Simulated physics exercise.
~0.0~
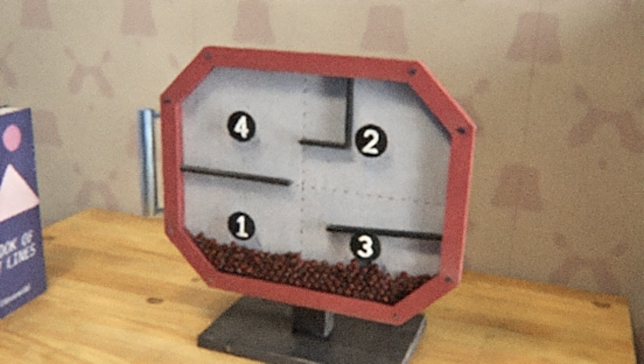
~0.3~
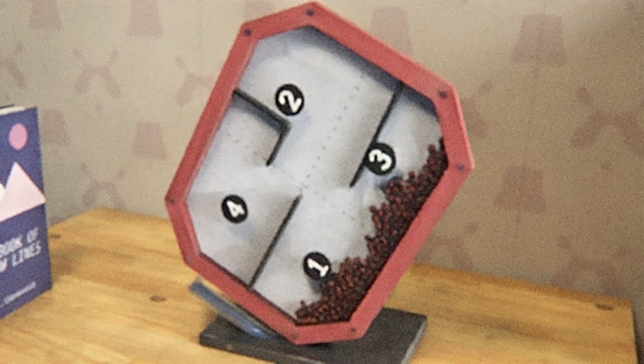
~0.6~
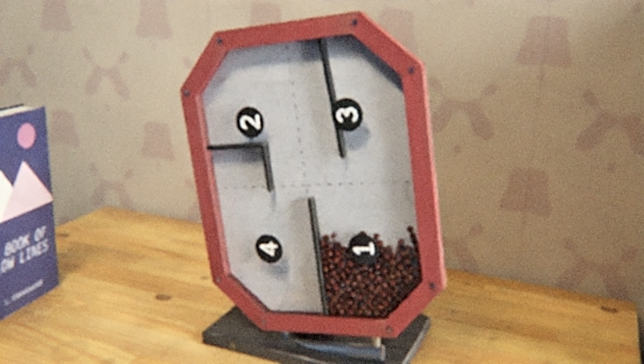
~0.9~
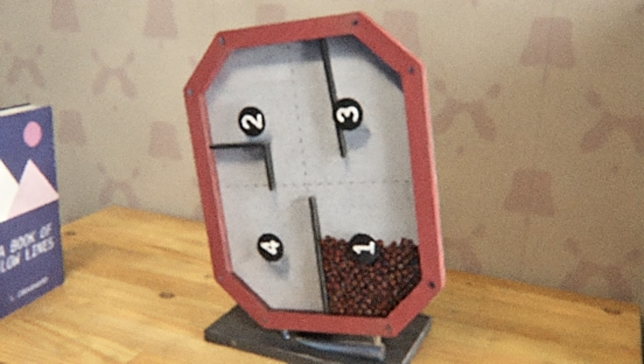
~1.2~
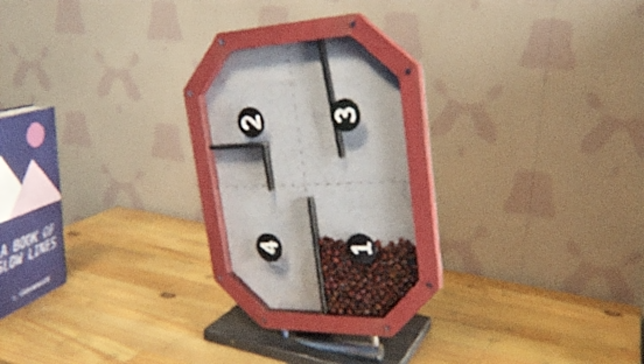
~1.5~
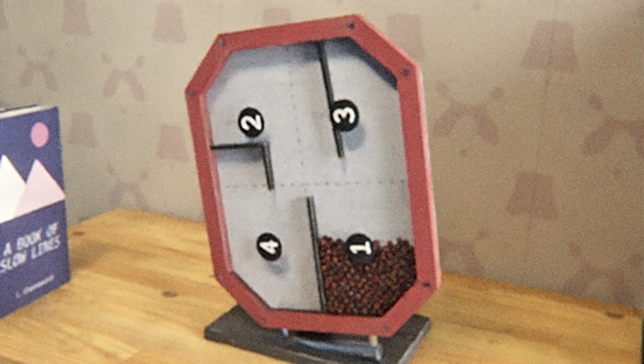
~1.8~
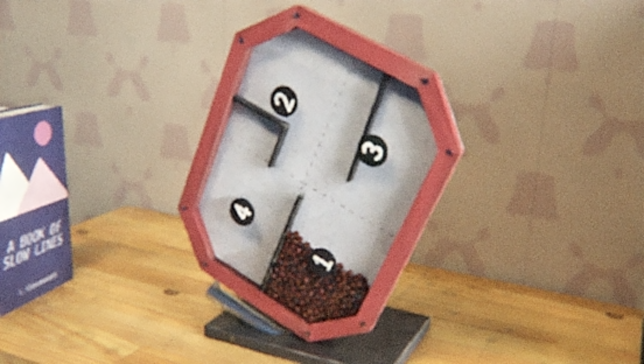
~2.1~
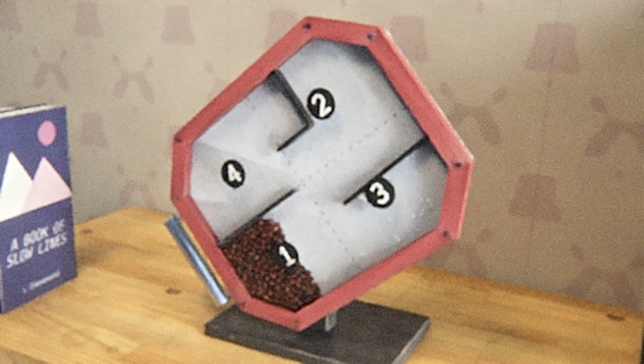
A red-framed case turns anticlockwise, pauses, then swings partly back, its dark beads gathering low.
